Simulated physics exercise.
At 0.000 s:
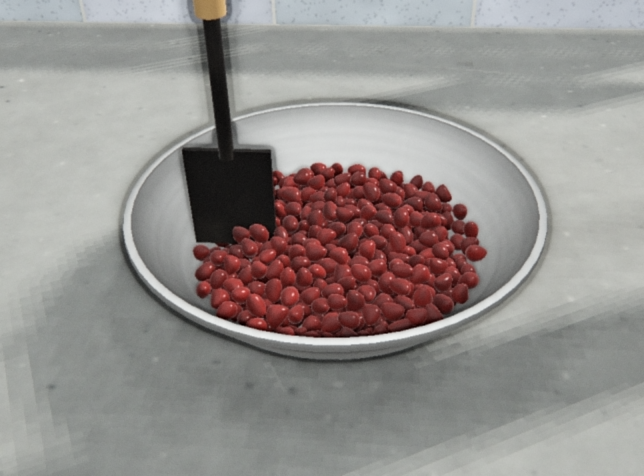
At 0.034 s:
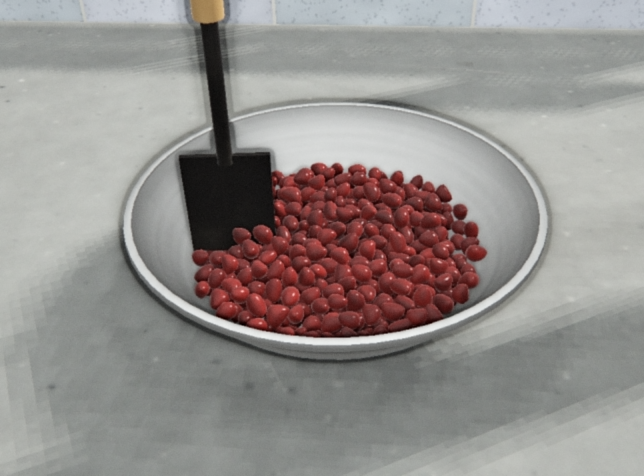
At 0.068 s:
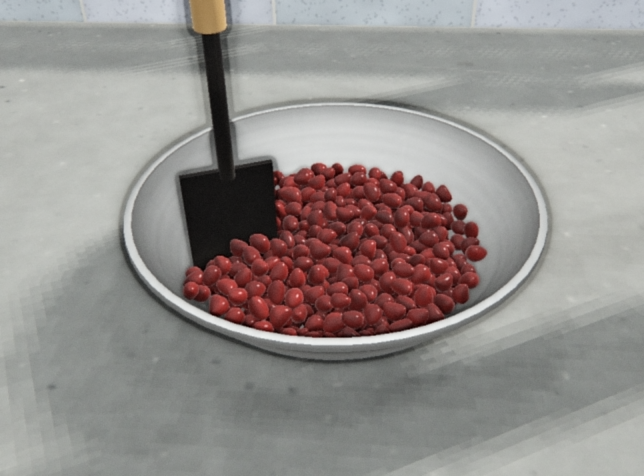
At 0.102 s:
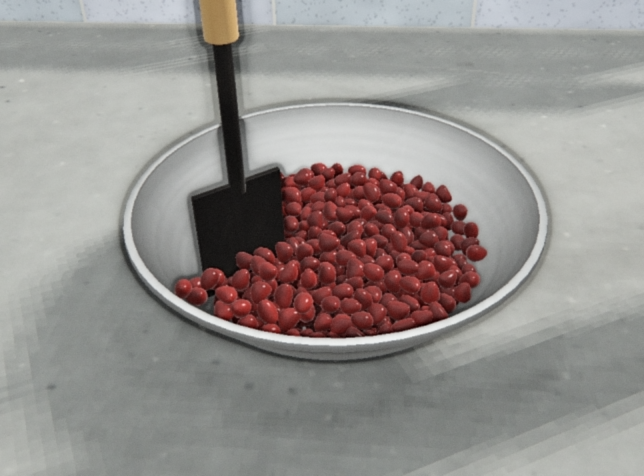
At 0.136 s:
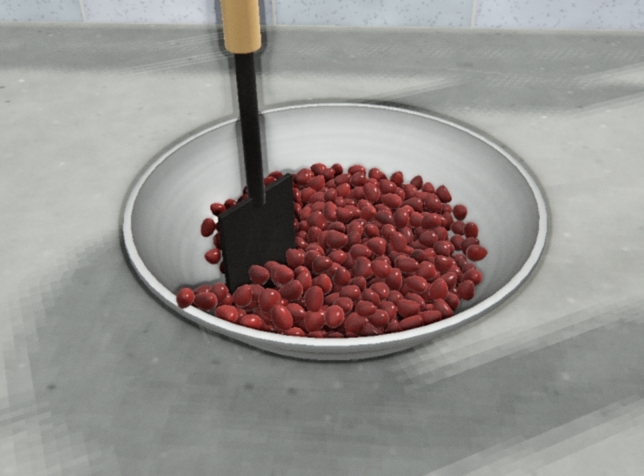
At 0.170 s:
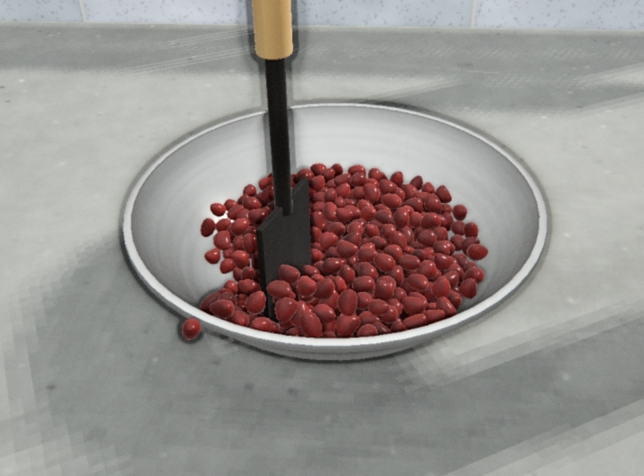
A black paddle with a wooden handle dips into a wide white bowl of dark red beans on a grey countertop, seen from slightly above by a still camera. The beans lie heaped across the bowl, with the upright blade at their left side. The paddle edges toward the viewer, then sweeps right while turning, pushing beans near the front rim, and one bean slips over the left front edge.
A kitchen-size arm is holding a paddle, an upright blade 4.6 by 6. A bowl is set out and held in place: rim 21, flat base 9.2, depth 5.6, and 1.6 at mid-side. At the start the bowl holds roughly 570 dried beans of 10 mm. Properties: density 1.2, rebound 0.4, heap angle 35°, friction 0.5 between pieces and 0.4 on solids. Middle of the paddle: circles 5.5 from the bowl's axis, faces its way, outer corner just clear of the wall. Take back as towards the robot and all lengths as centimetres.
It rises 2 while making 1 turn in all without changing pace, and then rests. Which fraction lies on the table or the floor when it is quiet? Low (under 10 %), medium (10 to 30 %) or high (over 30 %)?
Low - under 10 %.
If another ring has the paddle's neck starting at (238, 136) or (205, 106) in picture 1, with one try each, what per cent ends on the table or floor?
Near 5 per cent and near 0 per cent, in that order.
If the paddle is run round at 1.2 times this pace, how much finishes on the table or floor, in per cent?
Roughly 5 per cent.
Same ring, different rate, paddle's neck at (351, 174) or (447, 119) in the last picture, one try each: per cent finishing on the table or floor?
Some 10 and 20 per cent respectively.
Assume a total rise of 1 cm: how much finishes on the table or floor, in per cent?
About 5 percent.
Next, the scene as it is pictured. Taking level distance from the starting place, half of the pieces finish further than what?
I'd estimate close to 1 cm.
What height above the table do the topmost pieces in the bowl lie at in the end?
Measured height: Some 5.5 cm.
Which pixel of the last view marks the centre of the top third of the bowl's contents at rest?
(336, 212).
After 0.41 s, 182° round, highest piece 7 above the table; 570 in the bowl, 2 on the table or floor, 1 in flight or on the tool.
After 0.65 s, 295° round, highest piece 7 above the table; 563 in the bowl, 8 on the table or floor, 2 in flight or on the tool.
After 0.97 s, 0° round, highest piece 5 above the table; 559 in the bowl, 14 on the table or floor.
After 1.67 s, 0° round, highest piece 5 above the table; 559 in the bowl, 14 on the table or floor.
In the end, 559 in the bowl, 14 on the table or floor. That is 2 % on the table or floor.
